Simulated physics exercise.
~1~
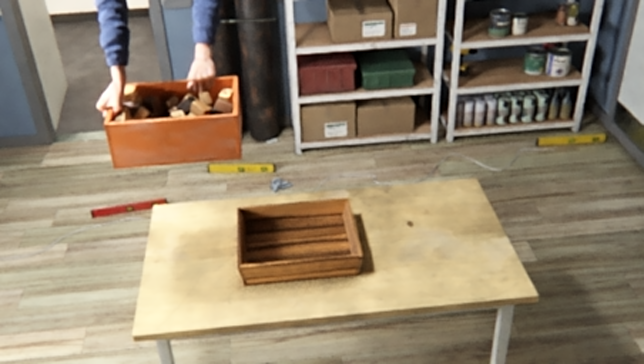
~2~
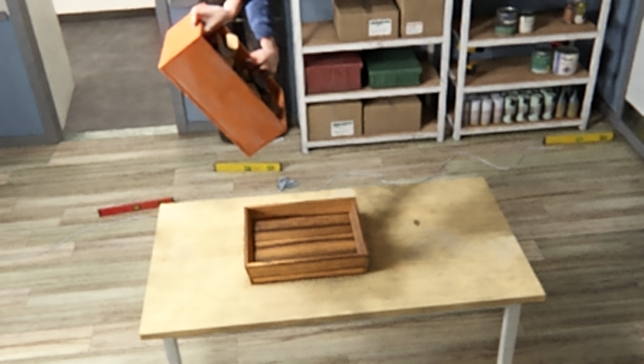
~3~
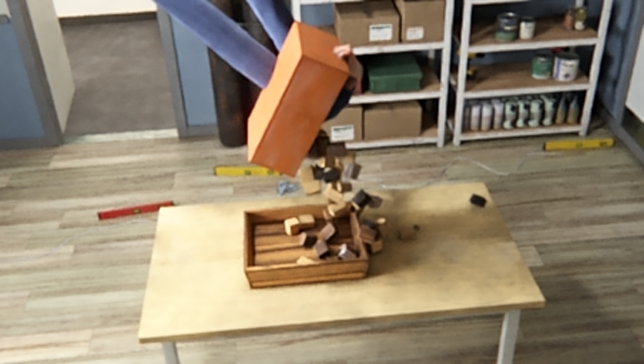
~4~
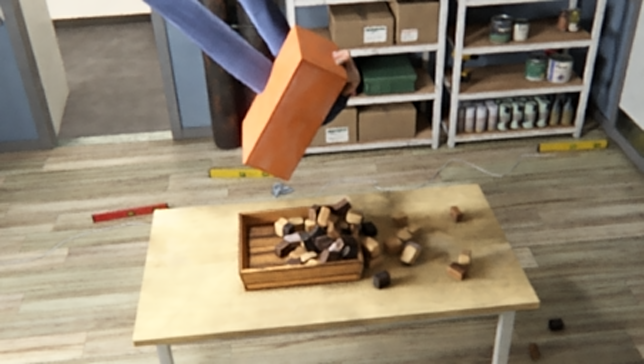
The footage shows hands lifting an orange tote of wooden blocks beside a table and tipping it over a wooden basket, the blocks tumbling out until many lie in the basket while others are scattered across the tabletop and a few are beyond its edge.
